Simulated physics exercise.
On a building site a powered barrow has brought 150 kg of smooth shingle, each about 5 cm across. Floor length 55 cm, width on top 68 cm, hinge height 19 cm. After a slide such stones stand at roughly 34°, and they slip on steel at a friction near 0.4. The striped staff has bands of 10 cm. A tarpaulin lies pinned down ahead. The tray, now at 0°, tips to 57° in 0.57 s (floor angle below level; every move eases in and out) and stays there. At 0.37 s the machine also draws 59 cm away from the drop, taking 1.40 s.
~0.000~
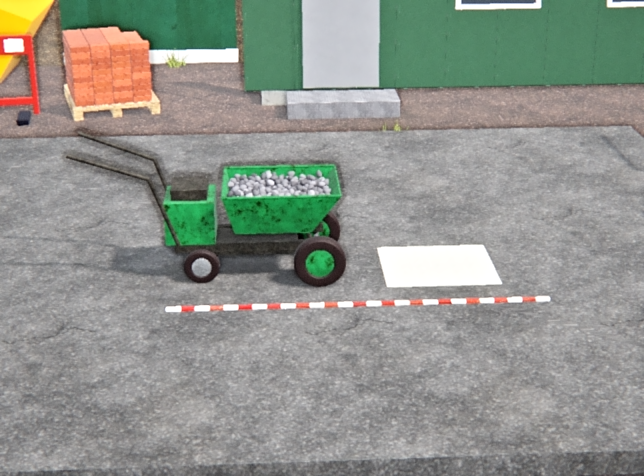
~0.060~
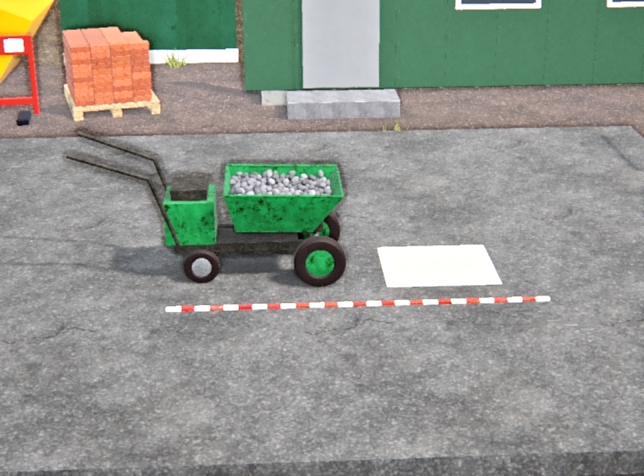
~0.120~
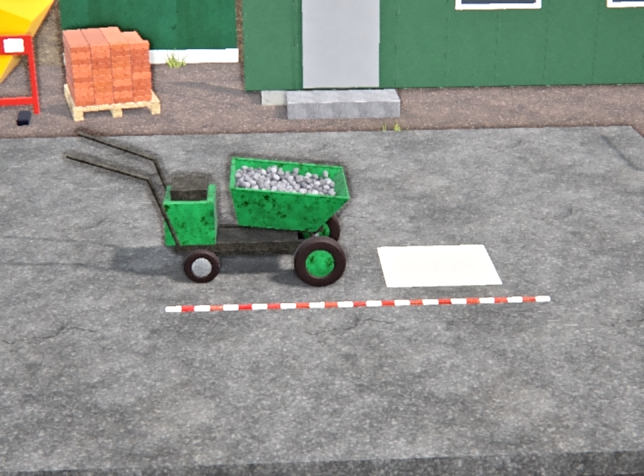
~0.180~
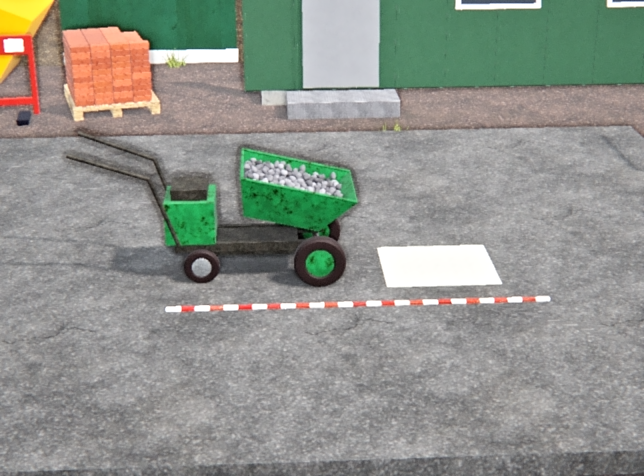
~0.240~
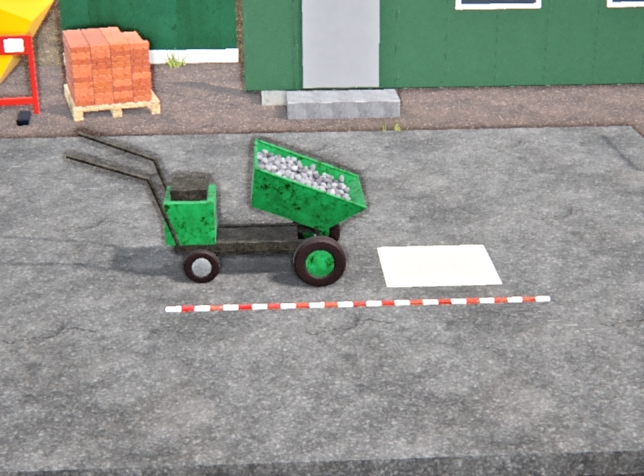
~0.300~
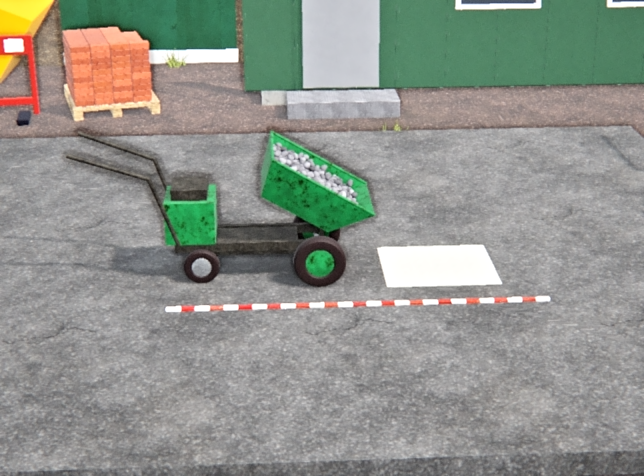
The clip opens on a green powered barrow standing still on grey paving, its tray level and loaded with grey stones, a white sheet and striped staff nearby. The tray's left end then rises steadily, tilting the floor steeply down to the right, while the stones stay heaped inside.
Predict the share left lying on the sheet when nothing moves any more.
Close to 35 in a hundred.
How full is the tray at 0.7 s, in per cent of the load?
Roughly 85 per cent is still inside.
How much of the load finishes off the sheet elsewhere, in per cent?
Some 25 per cent of the load.
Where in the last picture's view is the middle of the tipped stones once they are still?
Near (418, 264).
After 0.4 s the floor is at 48°; 100 % in the tray; the foremost stones are at (372, 215).
After 0.7 s the floor is at 57°; 83 % in the tray, 1 % short of the sheet, 14 % on the sheet, 1 % off the sheet elsewhere; the foremost stones are at (423, 251).
After 2.2 s the floor is at 57°; 21 % in the tray, 19 % short of the sheet, 37 % on the sheet, 23 % off the sheet elsewhere; the foremost stones are past the picture's edge.
After 4.2 s the floor is at 57°; 20 % in the tray, 20 % short of the sheet, 37 % on the sheet, 23 % off the sheet elsewhere; the foremost stones are past the picture's edge.
